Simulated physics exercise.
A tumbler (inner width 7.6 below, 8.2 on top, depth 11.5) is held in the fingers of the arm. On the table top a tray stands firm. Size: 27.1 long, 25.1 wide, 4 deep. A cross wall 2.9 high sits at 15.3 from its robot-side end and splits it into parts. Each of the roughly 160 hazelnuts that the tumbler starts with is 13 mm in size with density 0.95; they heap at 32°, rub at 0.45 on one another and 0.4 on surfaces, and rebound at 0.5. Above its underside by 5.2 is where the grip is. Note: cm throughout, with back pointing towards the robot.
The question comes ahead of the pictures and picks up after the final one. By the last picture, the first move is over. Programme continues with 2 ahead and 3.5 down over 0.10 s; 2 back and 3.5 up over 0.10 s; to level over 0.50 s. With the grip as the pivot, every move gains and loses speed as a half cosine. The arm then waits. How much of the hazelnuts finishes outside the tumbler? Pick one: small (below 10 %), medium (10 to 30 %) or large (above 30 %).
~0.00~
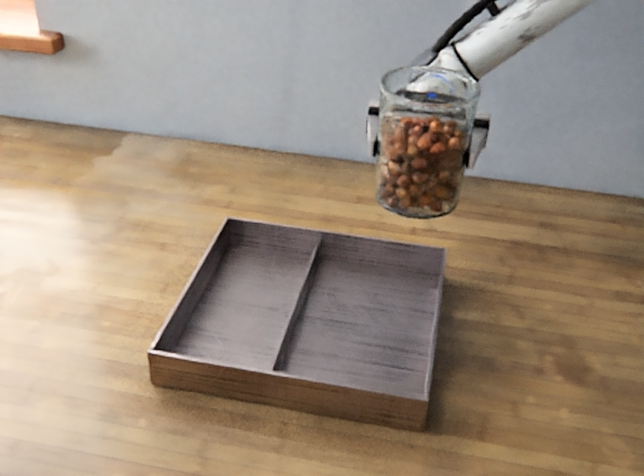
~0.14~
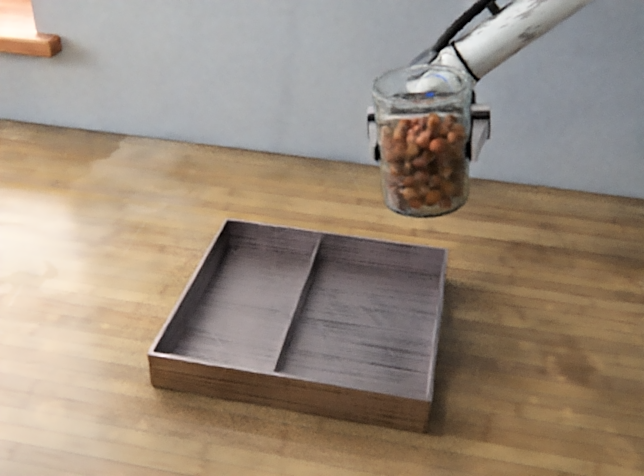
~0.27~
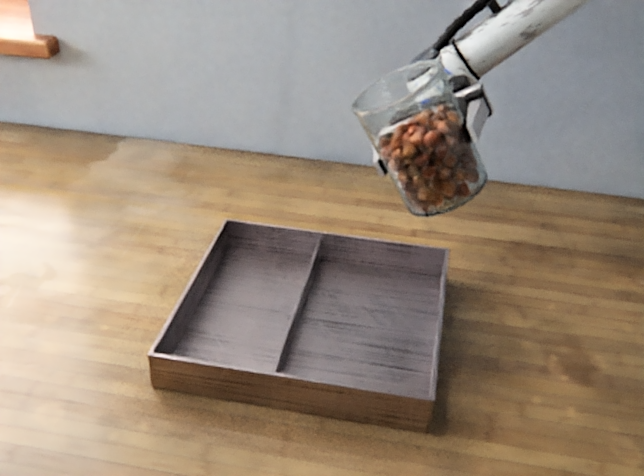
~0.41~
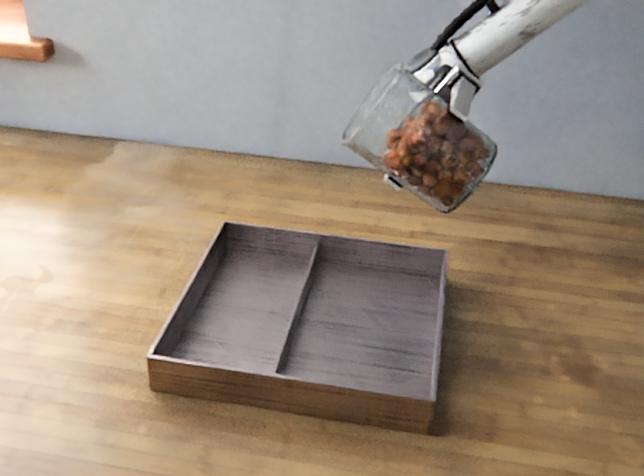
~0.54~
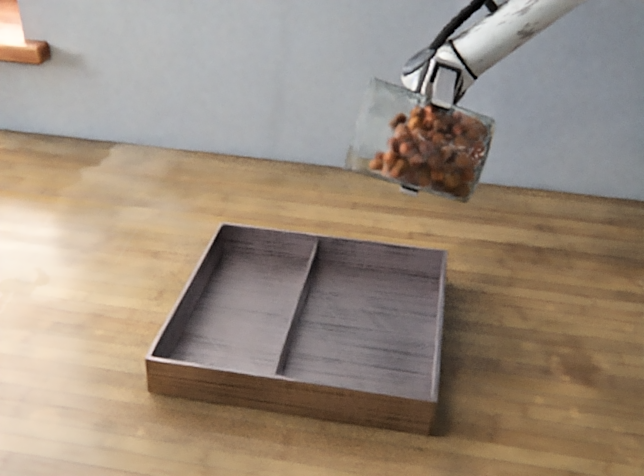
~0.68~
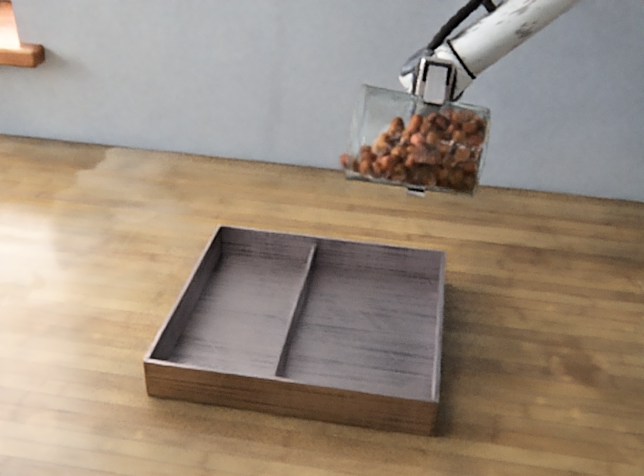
Medium.
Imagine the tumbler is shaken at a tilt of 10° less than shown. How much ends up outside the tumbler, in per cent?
Estimate: Around 5 per cent.
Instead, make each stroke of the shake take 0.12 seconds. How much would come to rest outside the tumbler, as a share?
About 10 per cent in that case.
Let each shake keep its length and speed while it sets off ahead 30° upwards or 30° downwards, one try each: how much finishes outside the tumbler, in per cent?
First try some 70 %, second try some 35 %.
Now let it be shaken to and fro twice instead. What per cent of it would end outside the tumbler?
Result: Approximately 25 per cent.
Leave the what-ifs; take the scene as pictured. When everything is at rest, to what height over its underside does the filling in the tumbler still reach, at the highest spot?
Top of the fill: Near 8.0 cm.
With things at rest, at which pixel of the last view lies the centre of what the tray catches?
Roughly at pixel (241, 313).
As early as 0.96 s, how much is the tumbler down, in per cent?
I'd put it at some 10 per cent at that point.
By 0.96 s, tilted 81° forward, highest piece 25 above the table; 136 in the tumbler, 3 in the far-side part, 16 in flight or on a rim.
By 1.24 s, tilted 16° forward, highest piece 29 above the table; 126 in the tumbler, 22 in the far-side part, 5 in the robot-side part, 2 in flight or on a rim.
By 1.58 s, level, highest piece 27 above the table; 126 in the tumbler, 23 in the far-side part, 6 in the robot-side part.
By 2.63 s, level, highest piece 27 above the table; 126 in the tumbler, 23 in the far-side part, 6 in the robot-side part.
Final count, 126 in the tumbler, 23 in the far-side part, 6 in the robot-side part. That is 19 % outside the tumbler.
